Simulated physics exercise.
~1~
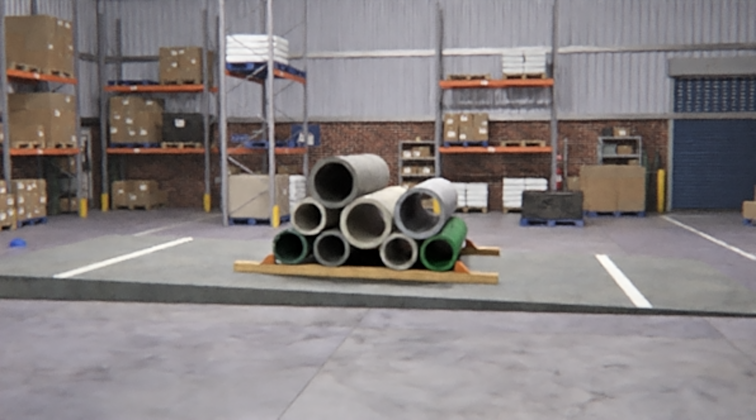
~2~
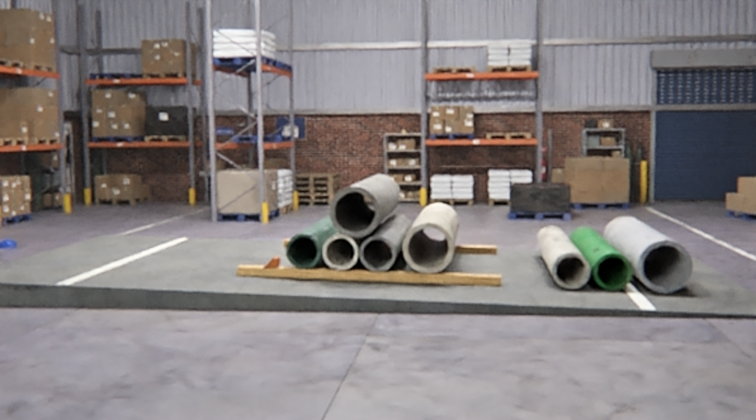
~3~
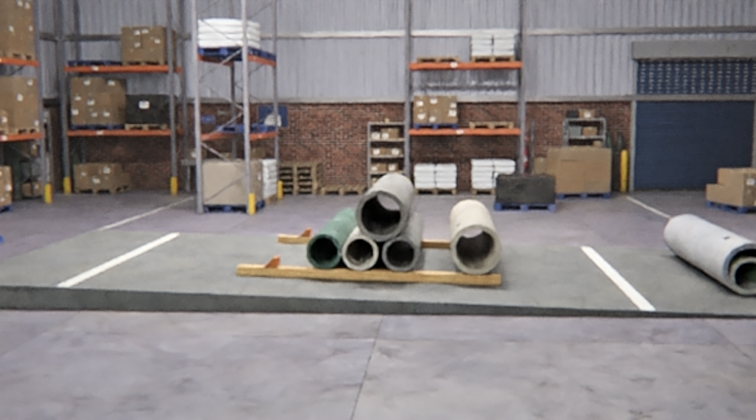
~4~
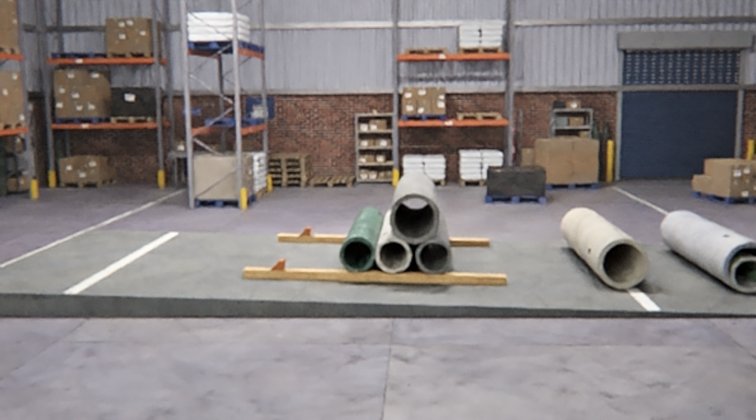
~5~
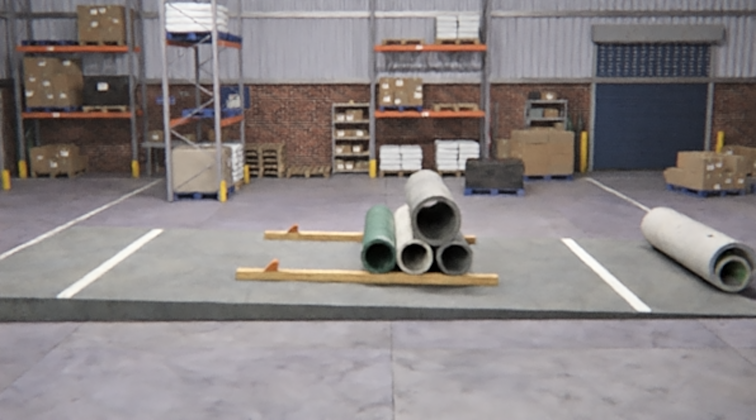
We see concrete pipes stacked on timber bearers in a warehouse. The right side gives way and several pipes, including a bright green one, roll off to the right beyond the white line, leaving a small pile with one pipe on top of three still on the timbers.
